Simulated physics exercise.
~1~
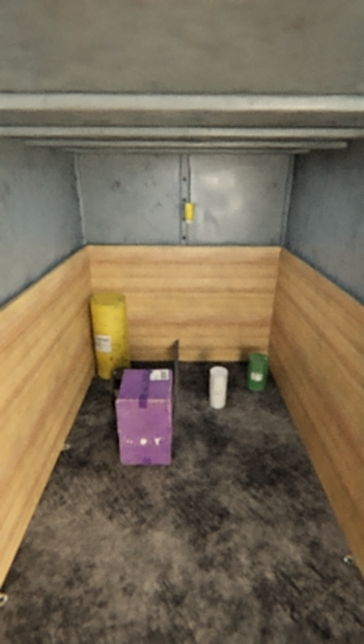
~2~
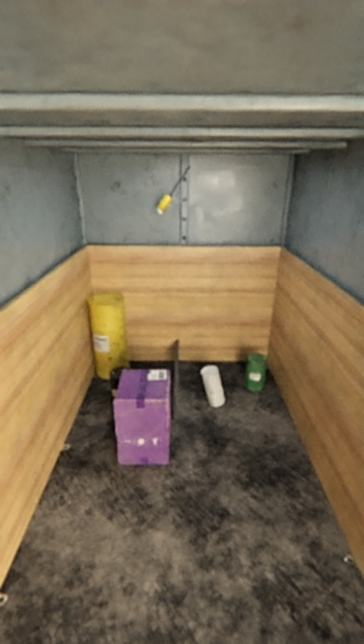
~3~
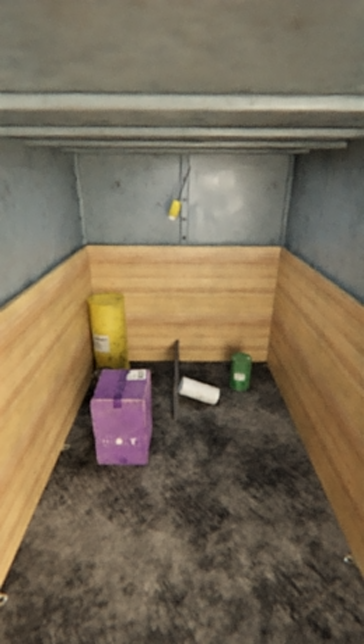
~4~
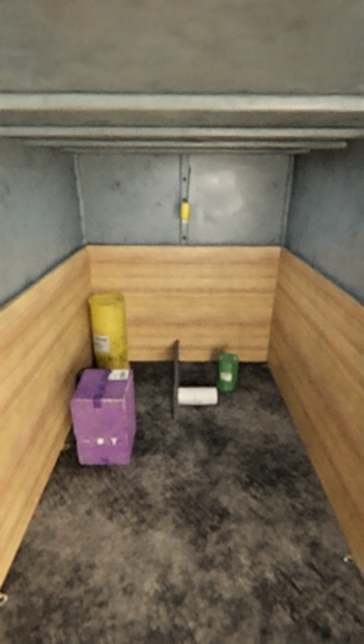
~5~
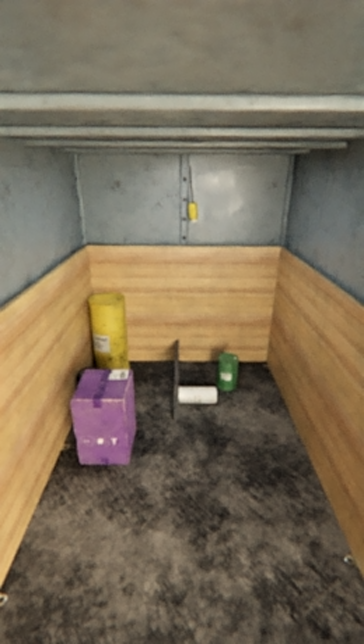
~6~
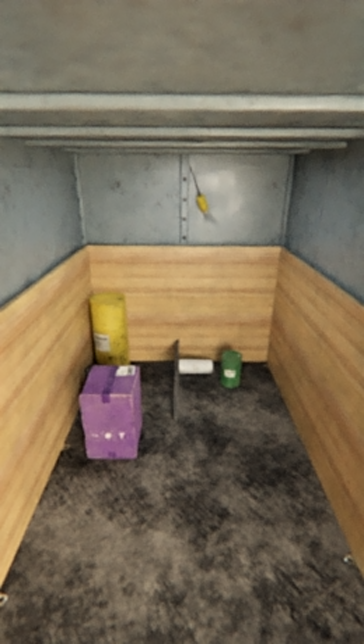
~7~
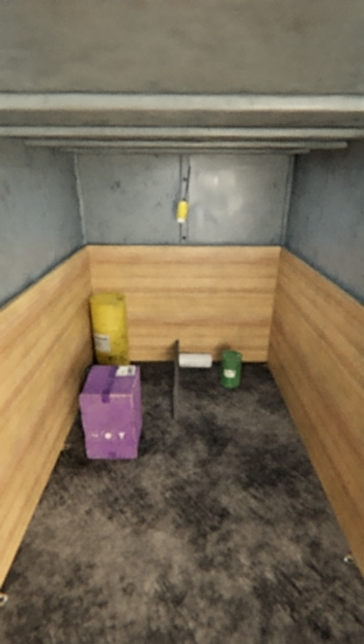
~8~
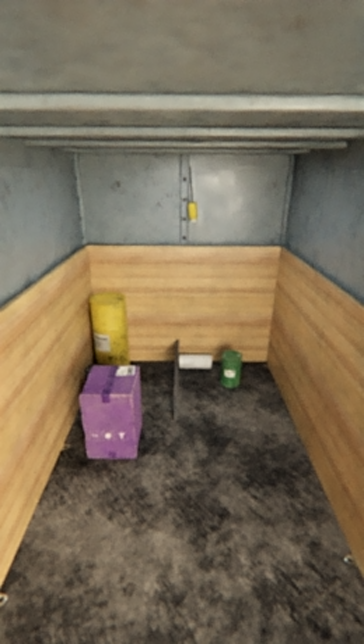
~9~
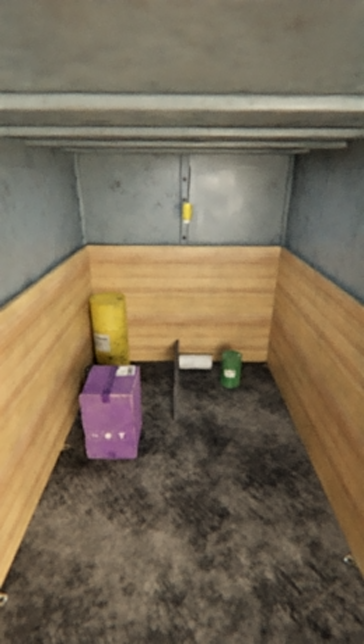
White canister tipping onto its side and rolling about a van bay as purple box and green canister slide left, then settling.
